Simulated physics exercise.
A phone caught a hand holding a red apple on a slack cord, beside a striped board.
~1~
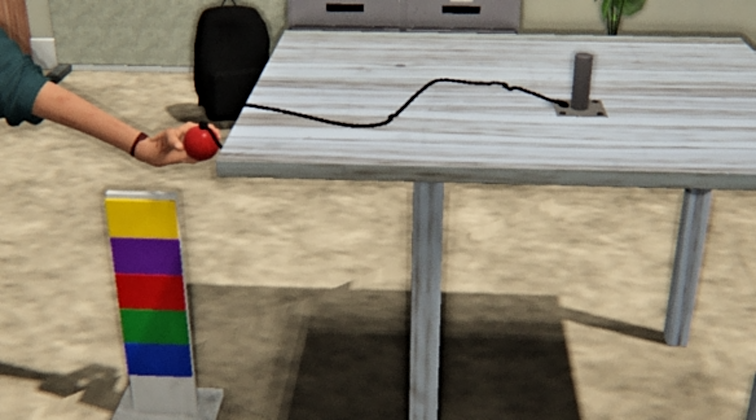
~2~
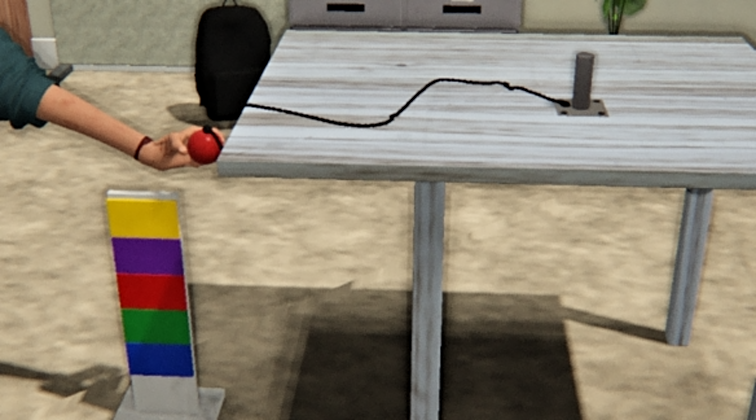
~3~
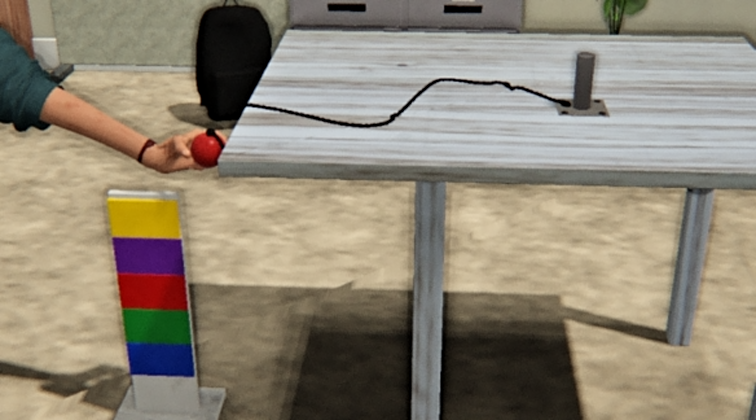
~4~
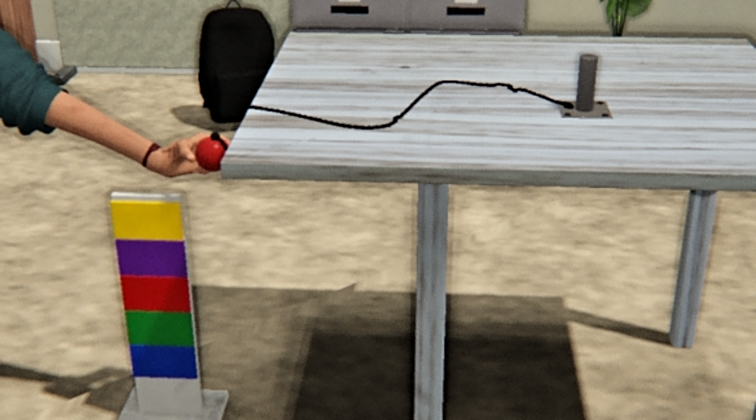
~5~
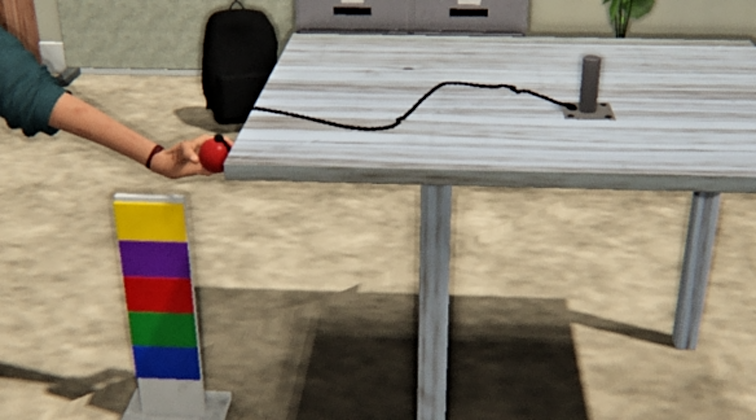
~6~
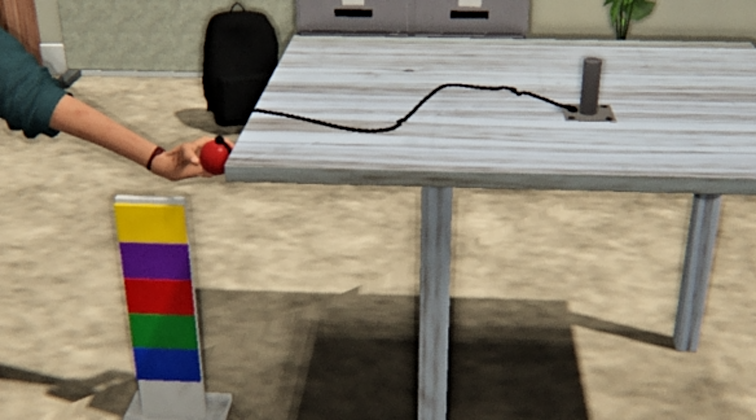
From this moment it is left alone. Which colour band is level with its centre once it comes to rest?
The green band.
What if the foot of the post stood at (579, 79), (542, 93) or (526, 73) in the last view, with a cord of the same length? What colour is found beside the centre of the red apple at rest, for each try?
In turn, green, then blue, then blue.
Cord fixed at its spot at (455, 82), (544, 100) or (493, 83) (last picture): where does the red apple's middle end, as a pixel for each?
First try around (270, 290), second around (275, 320), third around (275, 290).
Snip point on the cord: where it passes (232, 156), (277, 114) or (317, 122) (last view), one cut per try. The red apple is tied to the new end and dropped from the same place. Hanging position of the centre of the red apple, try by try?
Roughly (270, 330), (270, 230), (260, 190).
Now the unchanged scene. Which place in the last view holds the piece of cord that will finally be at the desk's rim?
It's the one at (393, 129).
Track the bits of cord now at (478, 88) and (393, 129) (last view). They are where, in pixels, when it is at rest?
I'd put the first at about (432, 104) and the other at about (262, 100).
Soon after, apple near (304, 317); level with green.
After that, apple near (257, 328); level with green.
In the end, apple near (278, 329); level with green. Its middle rests at the green band.
